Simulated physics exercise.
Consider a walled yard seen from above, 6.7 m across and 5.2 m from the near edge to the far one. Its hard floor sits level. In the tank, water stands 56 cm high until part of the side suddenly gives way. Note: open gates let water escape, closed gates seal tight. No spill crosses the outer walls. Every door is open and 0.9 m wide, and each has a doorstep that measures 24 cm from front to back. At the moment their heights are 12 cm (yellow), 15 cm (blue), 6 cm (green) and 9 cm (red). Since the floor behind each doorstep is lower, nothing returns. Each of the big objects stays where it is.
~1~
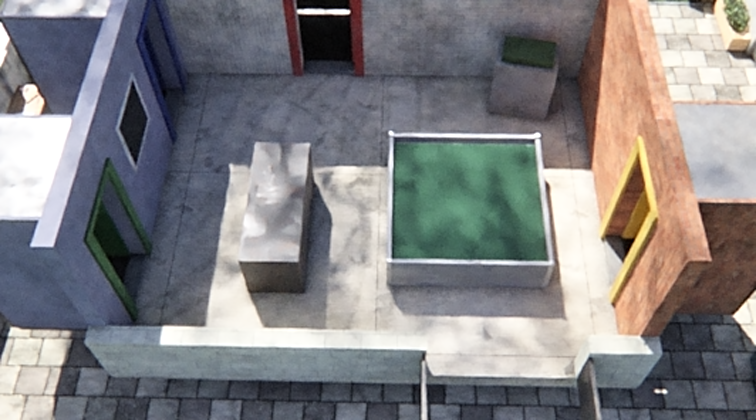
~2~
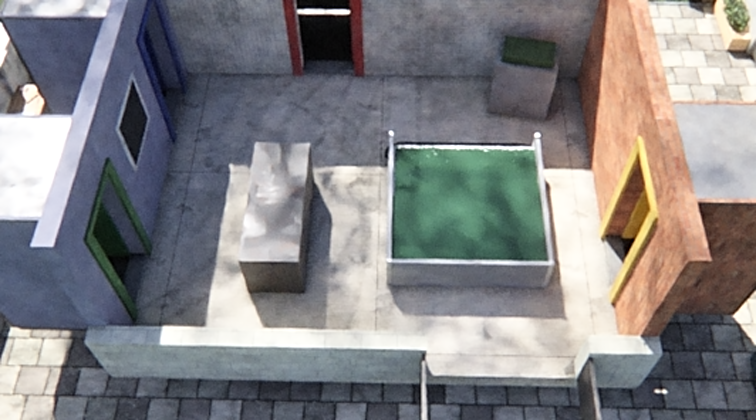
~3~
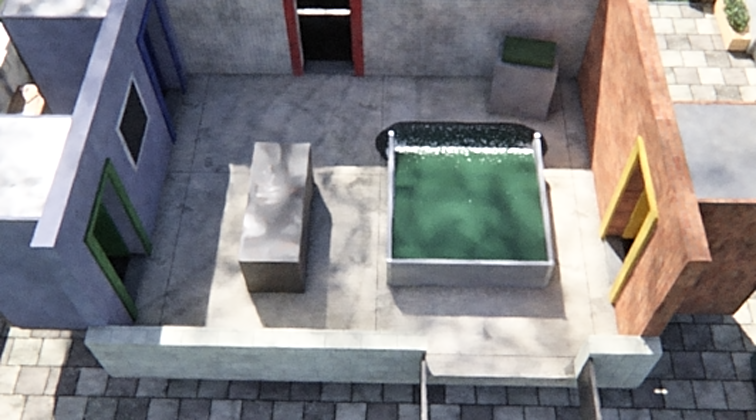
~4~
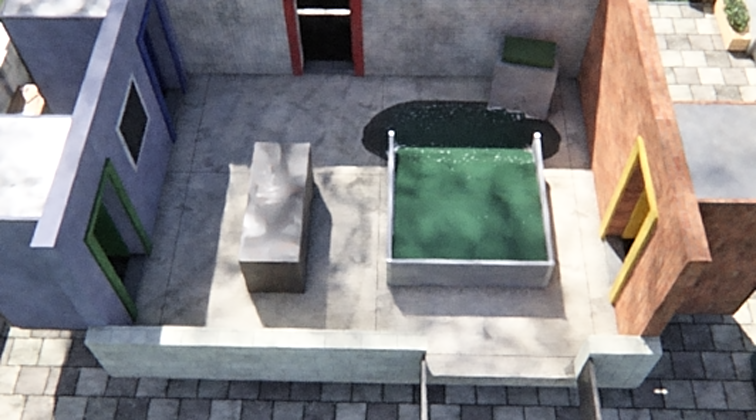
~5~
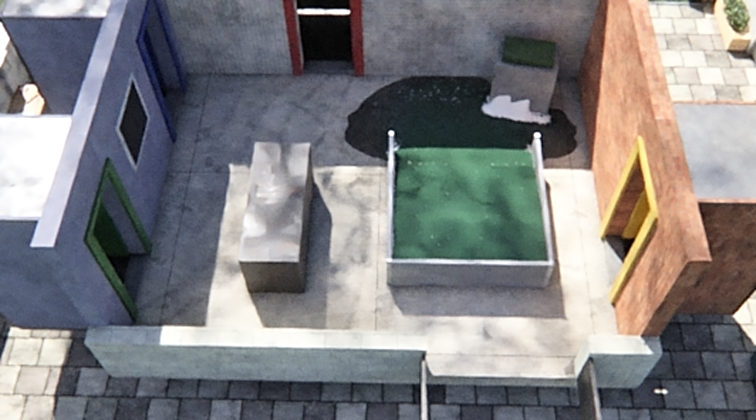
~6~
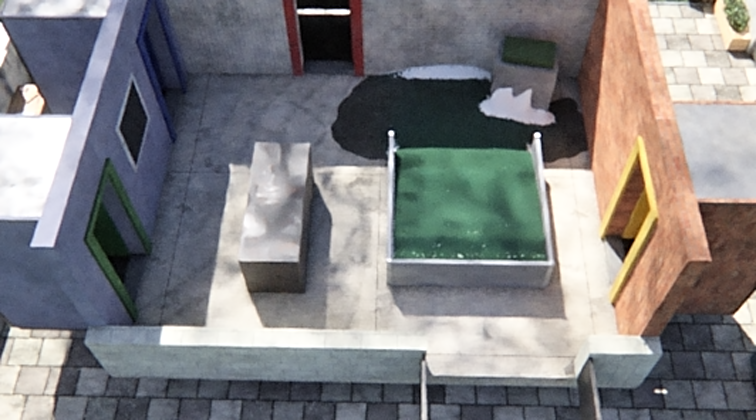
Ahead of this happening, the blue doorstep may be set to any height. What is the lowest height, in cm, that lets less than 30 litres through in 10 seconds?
About 18 cm.
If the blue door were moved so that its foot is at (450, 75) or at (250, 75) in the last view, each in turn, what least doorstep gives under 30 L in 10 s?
You'd want roughly 34 cm there first, then roughly 8.5 cm.
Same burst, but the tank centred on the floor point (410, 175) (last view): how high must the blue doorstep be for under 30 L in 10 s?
It should be around 18 cm high.
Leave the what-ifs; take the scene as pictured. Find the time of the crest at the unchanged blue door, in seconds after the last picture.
The level tops out around 2.6 s.
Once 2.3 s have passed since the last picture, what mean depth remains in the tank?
Around 14 cm deep on average.
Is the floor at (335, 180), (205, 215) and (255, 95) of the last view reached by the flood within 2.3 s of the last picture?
So the three spots come out spared, spared, swamped, in that order.
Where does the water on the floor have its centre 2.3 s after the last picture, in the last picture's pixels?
Centre estimate: (435, 144) px, approximately.
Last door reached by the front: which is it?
The green one.
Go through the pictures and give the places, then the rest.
Still water, 56 cm deep, in the tank at (466, 198); the blue door at (165, 72) is dry, in the first picture.
Water pours out on the far side and has run 0.3 m, to a hidden place; about 8 cm deep outside, 56 cm at the back, in the second picture.
The front is at (415, 125), 0.8 m from the gap on the far side; 1.6 m2 of floor is wet, 56 cm left at the back, in the third picture.
The gap is on the far side, the front 1.2 m out at (411, 105); the back of the tank holds 56 cm, in the fourth picture.
The gap is on the far side, the front 1.7 m out at (411, 81); the back of the tank holds 56 cm, in the fifth picture.
The gap is on the far side, the front 1.9 m out at (380, 76); the back of the tank holds 50 cm; the blue door at (165, 72), 4.7 m from the gap, is still 2.9 m from the nearest water, in the sixth picture.
Then, 0.7 s after the last picture water covers 25 % of the floor, deepest (43 cm) near (450, 82); it has not reached the blue door.
Then, 2.3 s after the last picture water covers 50 % of the floor, deepest (31 cm) near (566, 83); 24 cm at the blue door, 3 litres in over its 15 cm doorstep.
Then, 9.3 s after the last picture water covers 100 % of the floor, deepest (10 cm) near (128, 352); 7 cm at the blue door, 62 litres in over its 15 cm doorstep.
At the blue door as built, the water peaked near 26 cm, 2.5 s after the last picture.
With a doorstep of 14.5 cm, 69 litres would have come in within the 10 s; with 20 cm, 17 litres. So under 30 litres takes about 18 cm.
